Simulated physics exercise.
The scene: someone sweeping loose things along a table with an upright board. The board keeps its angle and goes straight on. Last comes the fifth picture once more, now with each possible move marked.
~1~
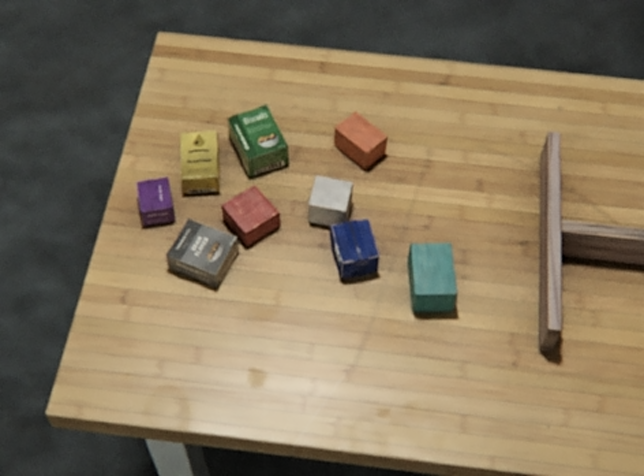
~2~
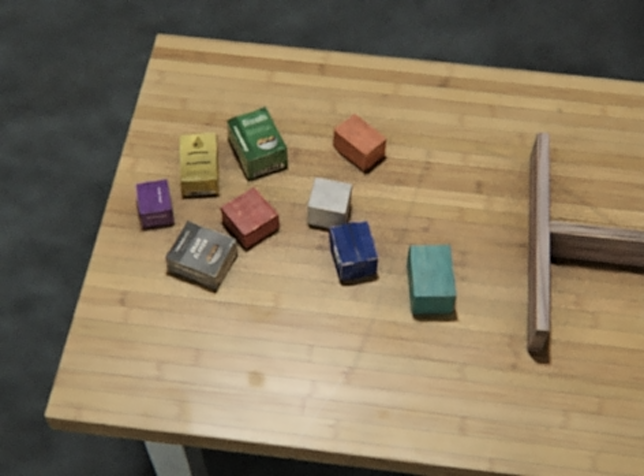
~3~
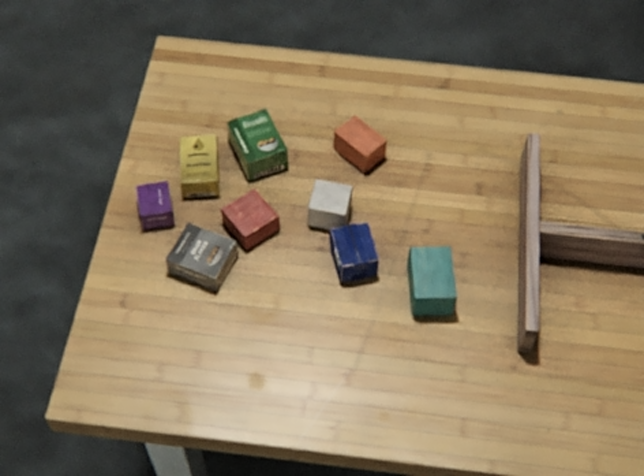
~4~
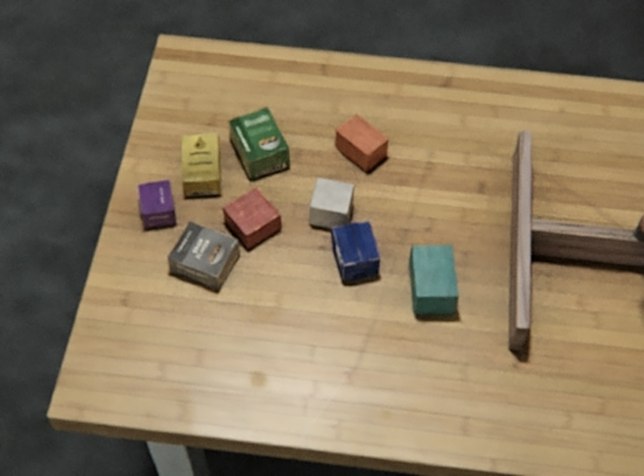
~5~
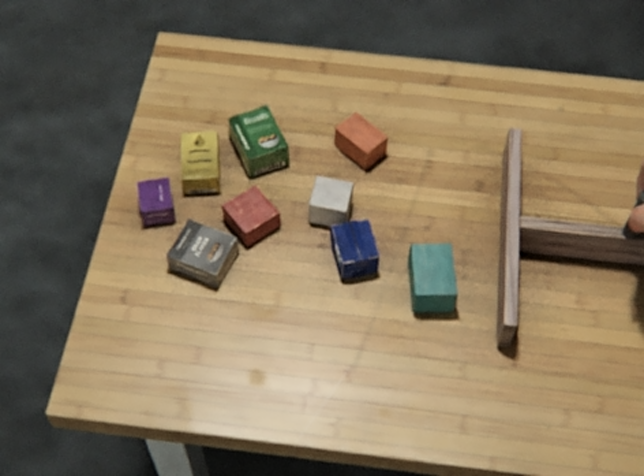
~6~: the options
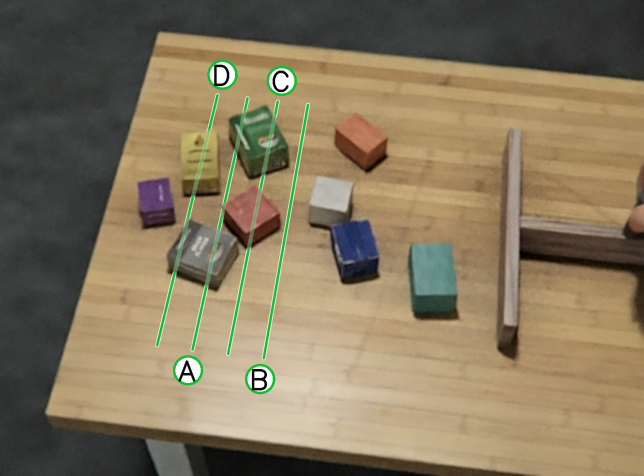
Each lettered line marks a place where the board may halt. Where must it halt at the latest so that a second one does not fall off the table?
It can go as far as A.
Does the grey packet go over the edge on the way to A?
By then, no.
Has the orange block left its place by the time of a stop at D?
Yes.
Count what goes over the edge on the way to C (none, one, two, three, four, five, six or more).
In all, none.
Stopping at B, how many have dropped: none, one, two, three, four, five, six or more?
The count is none.
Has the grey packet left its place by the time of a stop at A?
Yes.
On the marked copy, A at (222, 214); B at (288, 221); C at (255, 217); D at (190, 210).
With A. Early on, board (408, 209); turquoise block (374, 270); blue box (336, 244).
Further on, board (304, 197); yellow box (194, 155); grey packet (196, 256).
At the end, board (225, 188); purple box (123, 200); yellow box (142, 143); none fallen.
As for the rest, B is within the limit but short; C is within the limit but short; D drops two.
